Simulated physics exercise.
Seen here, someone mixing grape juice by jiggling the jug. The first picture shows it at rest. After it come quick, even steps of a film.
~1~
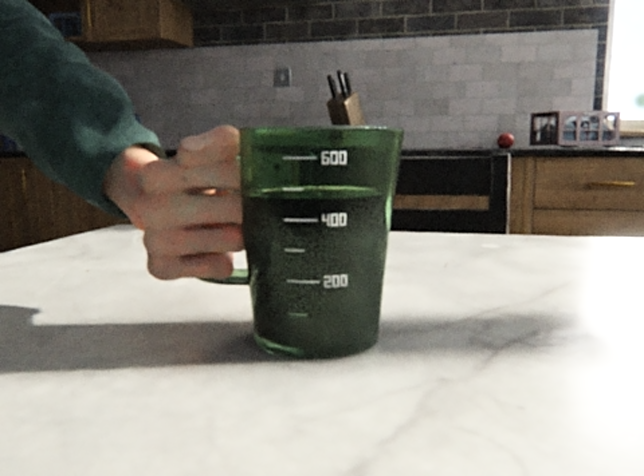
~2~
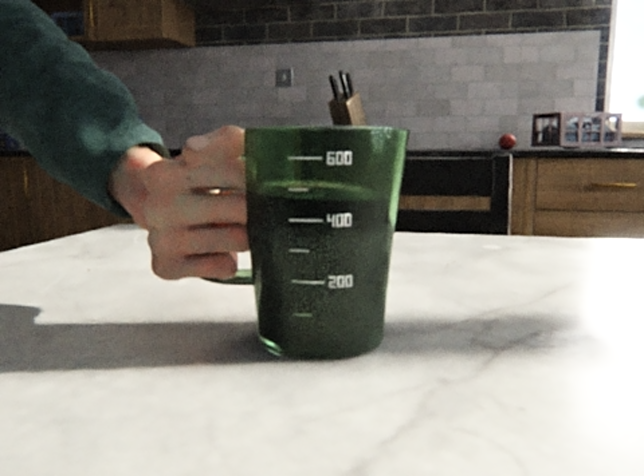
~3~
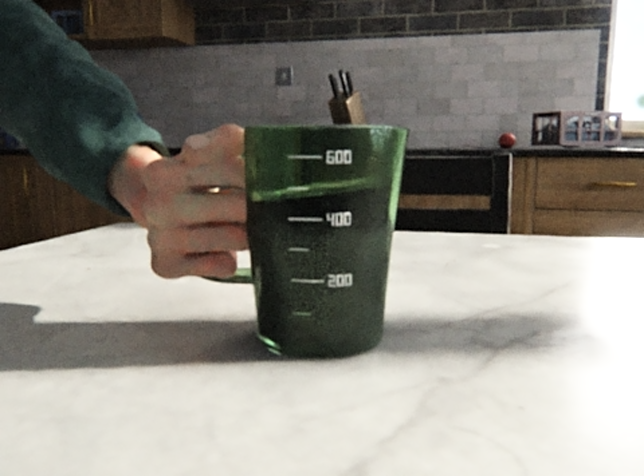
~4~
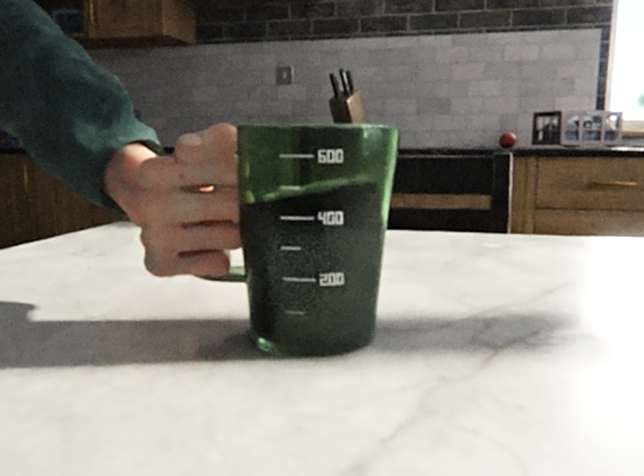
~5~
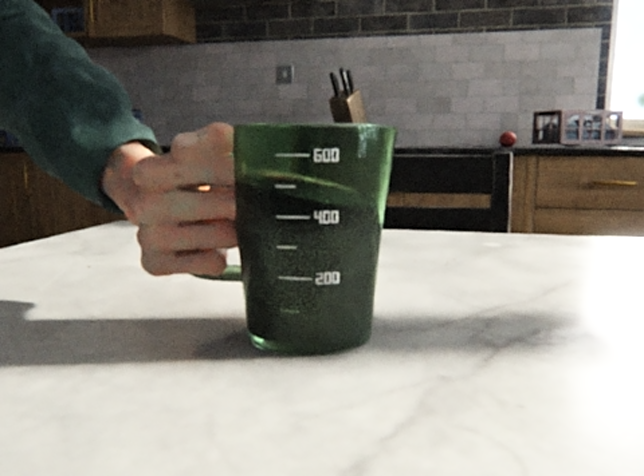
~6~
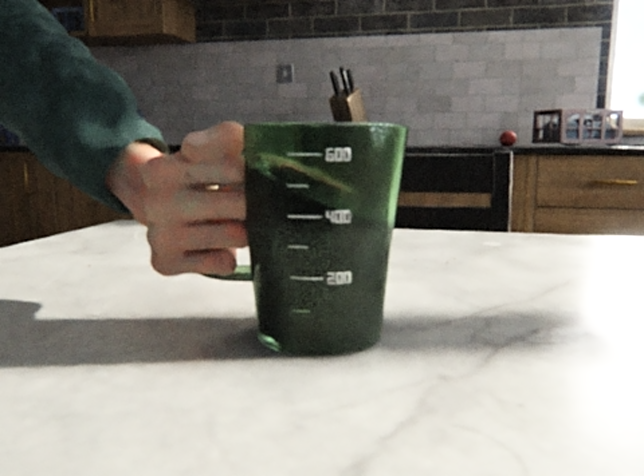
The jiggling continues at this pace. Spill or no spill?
As it turns out, it slops over.
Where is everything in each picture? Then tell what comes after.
In the first frame, jug (316, 231) about two thirds full; at rest.
In the second frame, jug about two thirds full, surface at (320, 194); surface a little higher on the left.
In the third frame, jug (320, 231) about two thirds full; surface a little higher on the right.
In the fourth frame, jug about two thirds full, surface at (313, 192); surface clearly higher on the right.
In the fifth frame, jug (310, 228) about two thirds full; surface clearly higher on the left.
In the sixth frame, jug about two thirds full, surface at (319, 190); surface much higher on the left.
Shortly, the highest wave so far goes over the rim.
At the finish, the highest wave so far goes over the rim; some is on the top.
